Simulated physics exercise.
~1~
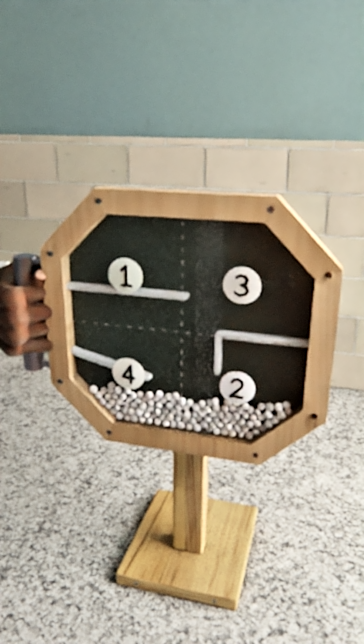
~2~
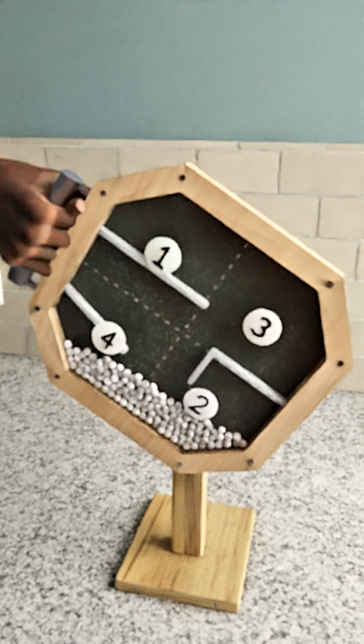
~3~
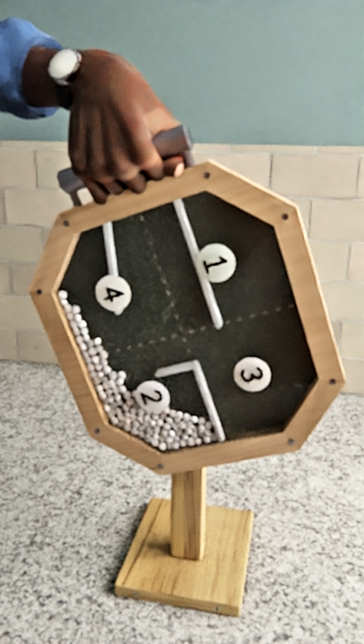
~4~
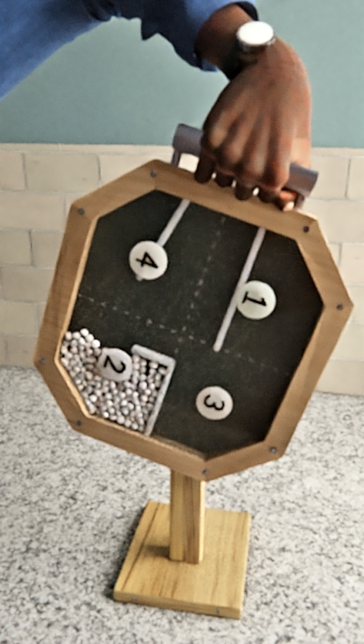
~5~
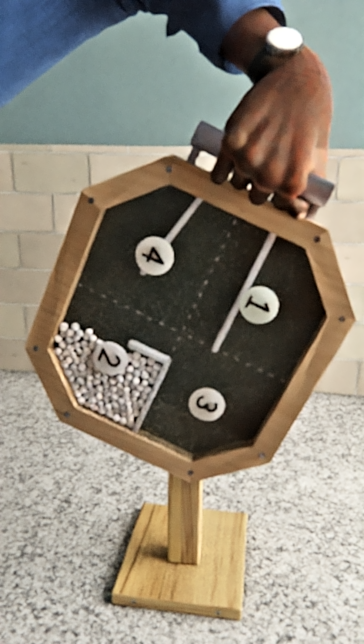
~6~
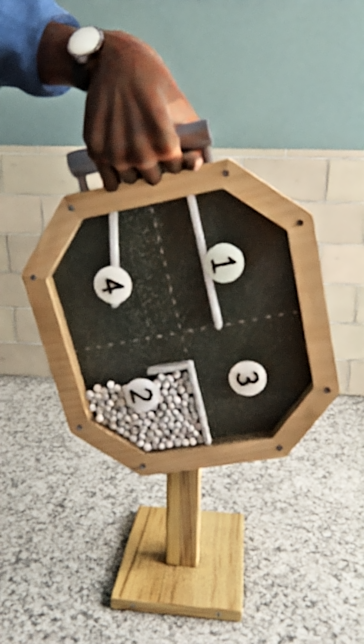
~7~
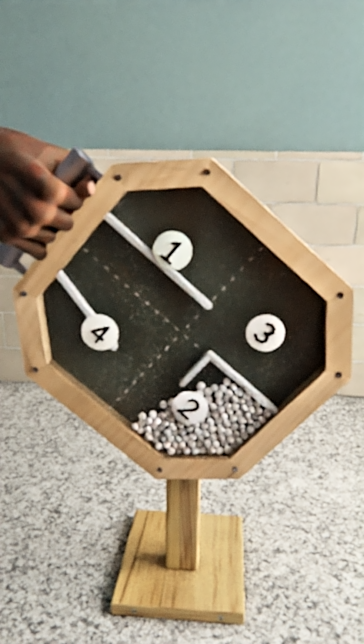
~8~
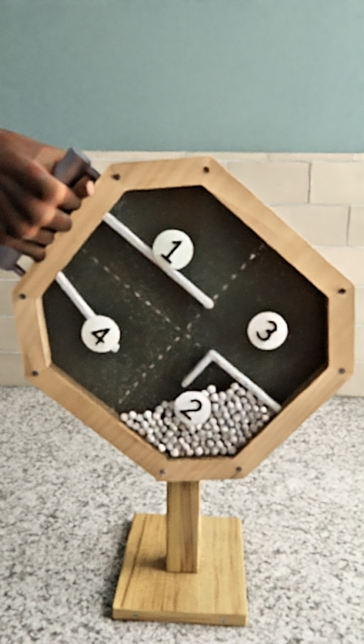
At first, a hand holds the grip on the left of an eight-sided wooden case on a stand, with small white beads spread along the bottom of its dark, numbered interior. The hand swings the grip up and over the top, turning the case clockwise, and the beads shift to the lower left. They gather around the number two, packed beside a bent white bar. After hardly moving for a moment, the hand turns the case partway back counterclockwise, and the beads slide rightward. Finally the case rests tilted, the hand at upper left, with the beads heaped at the bottom in quarter two.
